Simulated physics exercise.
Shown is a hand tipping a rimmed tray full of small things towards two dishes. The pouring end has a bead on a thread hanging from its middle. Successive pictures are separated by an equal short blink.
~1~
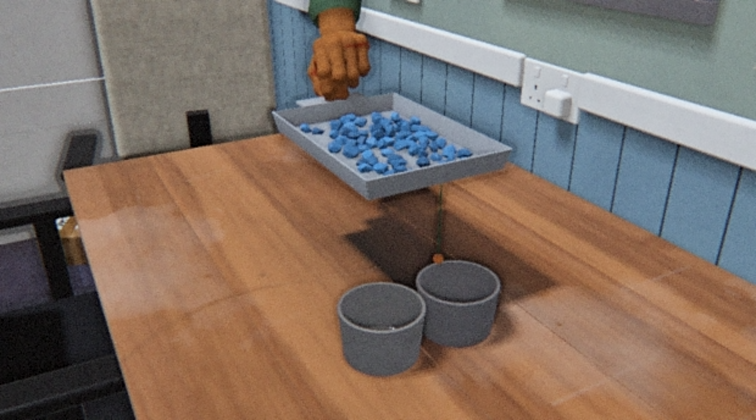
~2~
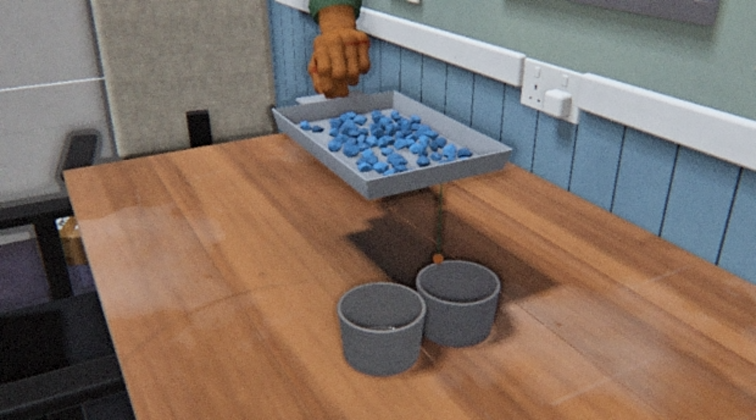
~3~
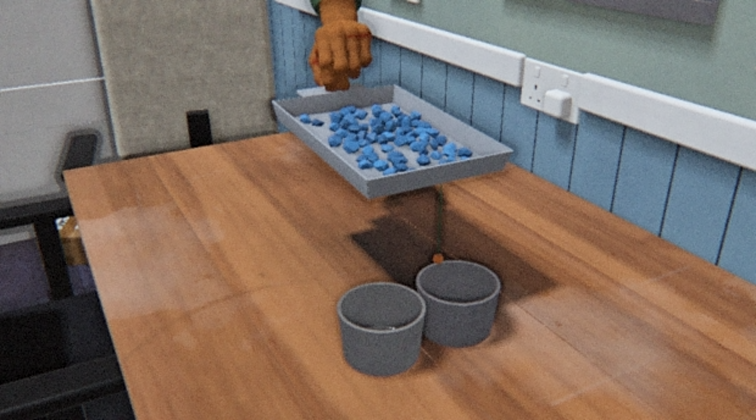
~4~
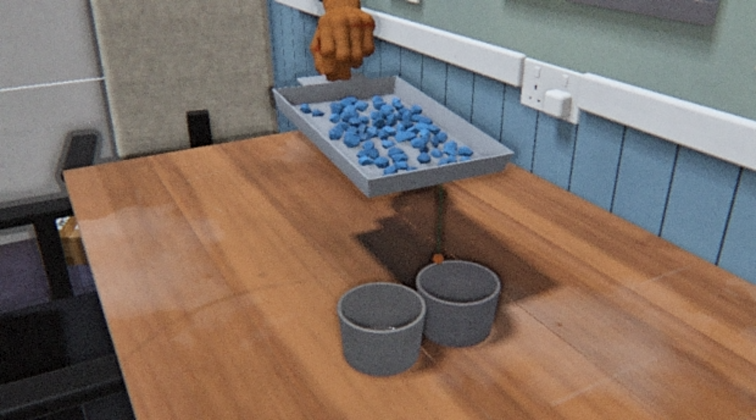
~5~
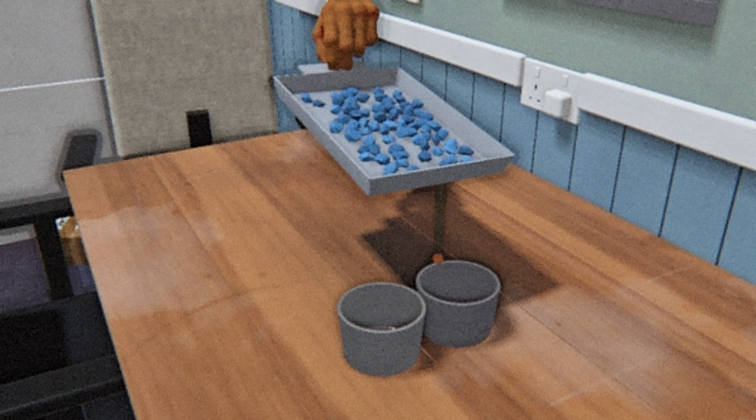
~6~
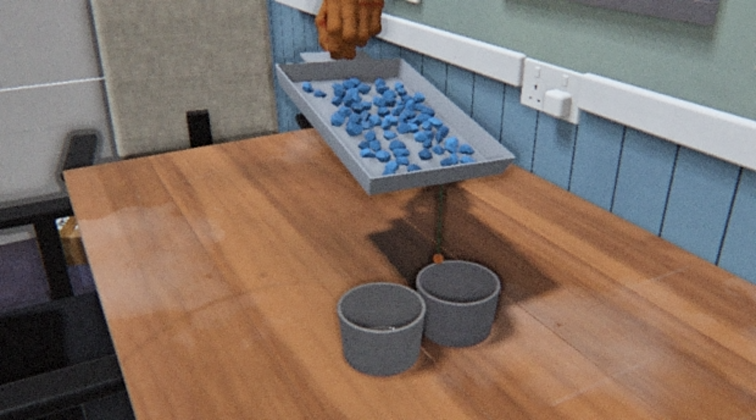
The footage shows a hand holding a grey rimmed tray of small blue stones above a wooden table with two grey dishes; the hand gradually raises the tray's far end, slightly steepening its slant while the stones stay spread inside.
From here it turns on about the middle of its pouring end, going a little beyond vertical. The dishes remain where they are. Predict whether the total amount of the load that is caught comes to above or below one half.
The total caught comes to below one half.
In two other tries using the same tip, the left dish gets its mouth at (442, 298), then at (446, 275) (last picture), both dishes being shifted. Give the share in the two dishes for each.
First some 90, then 40 per cent.
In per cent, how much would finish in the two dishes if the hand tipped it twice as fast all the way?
Close to 20 per cent.
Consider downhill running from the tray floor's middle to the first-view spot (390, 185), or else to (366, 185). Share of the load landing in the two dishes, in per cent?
Shares: About 80 in a hundred, then about 80 in a hundred.
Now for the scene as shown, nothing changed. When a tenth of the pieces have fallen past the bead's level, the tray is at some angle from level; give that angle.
Angle: Approx. 85 degrees.
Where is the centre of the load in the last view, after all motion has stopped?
Around (526, 326).
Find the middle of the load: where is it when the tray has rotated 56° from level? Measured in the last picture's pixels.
I'd mark it close to (455, 133).
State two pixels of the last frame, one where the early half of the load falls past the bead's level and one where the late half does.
Starting near (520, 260), moving on to near (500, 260).
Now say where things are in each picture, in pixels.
Corners of the pouring end near (369, 177) and (505, 148), level; middle of the load near (388, 142), aquarium stones; left dish near (403, 348); right dish near (481, 320); bead on its thread near (438, 259), in the first frame.
Corners of the pouring end near (369, 177) and (505, 148), level; middle of the load near (388, 141), in the second frame.
Corners of the pouring end near (370, 177) and (506, 149), tipped barely, lowest at the right corner; middle of the load near (389, 137), in the third frame.
Corners of the pouring end near (371, 176) and (506, 151), tipped a little, lowest at the right corner; middle of the load near (389, 132), in the fourth frame.
Corners of the pouring end near (372, 175) and (507, 153), tipped a little, lowest at the right corner; middle of the load near (390, 126), in the fifth frame.
Corners of the pouring end near (373, 174) and (508, 155), tipped a little, lowest at the right corner; middle of the load near (391, 121); left dish near (403, 348); right dish near (481, 320), in the sixth frame.
Shortly afterwards, tray tipped steeply; the whole lot on the tray.
Next, tray tipped right over; the bulk on the tray; only a few in the right dish; a little outside both; a little in the air.
Some moments later, tray tipped past a quarter turn; a little in the right dish; the bulk outside both.
In the end, tray tipped past a quarter turn; none at all in the left dish; a little in the right dish; the bulk outside both.
